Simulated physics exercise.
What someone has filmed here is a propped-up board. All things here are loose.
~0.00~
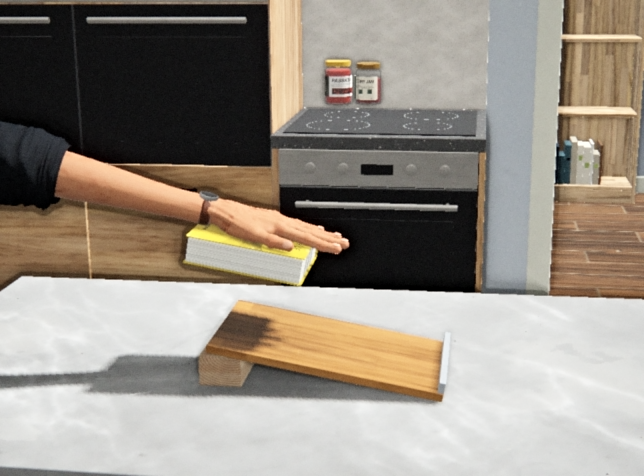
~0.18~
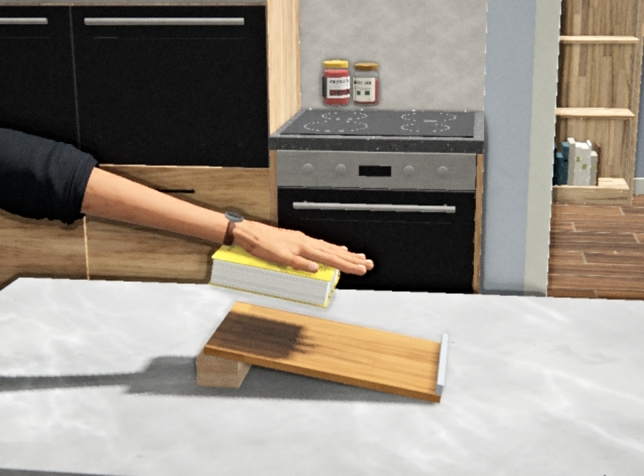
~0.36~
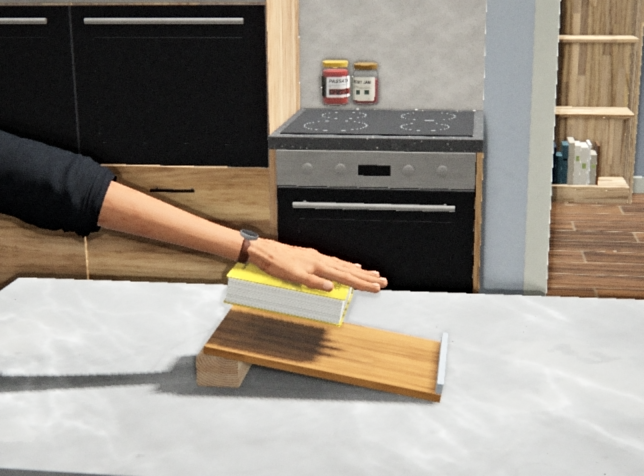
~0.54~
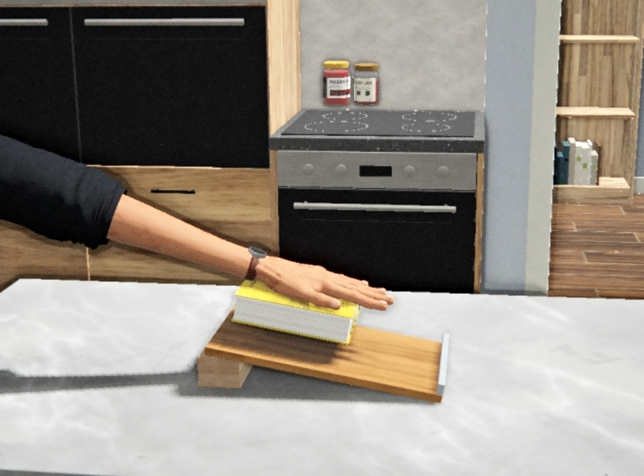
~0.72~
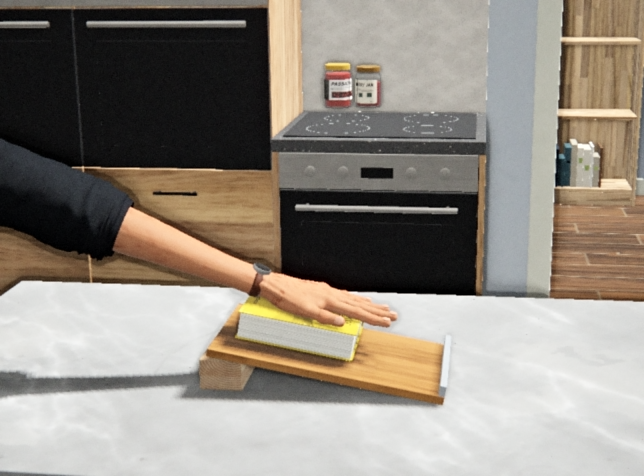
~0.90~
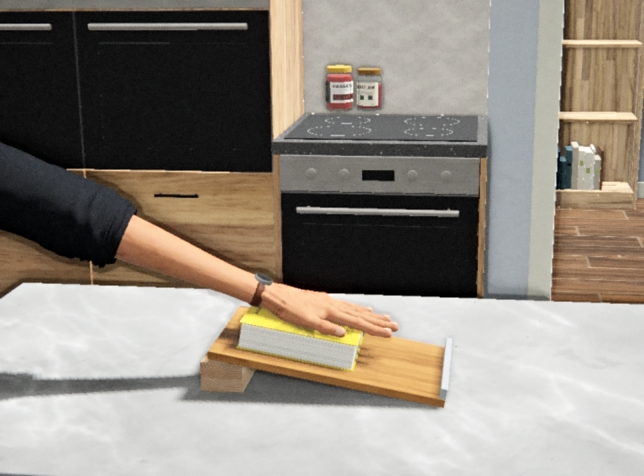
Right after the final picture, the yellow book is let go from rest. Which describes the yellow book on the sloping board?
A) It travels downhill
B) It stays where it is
It stays where it is (B).
Around 1.20 s, nothing moves.
Around 1.60 s, yellow book resting near (305, 330).
Finally (1.9 s), it is still in place. Final places as the last picture's camera would see them, yellow book near (305, 330). The yellow book keeps its place.
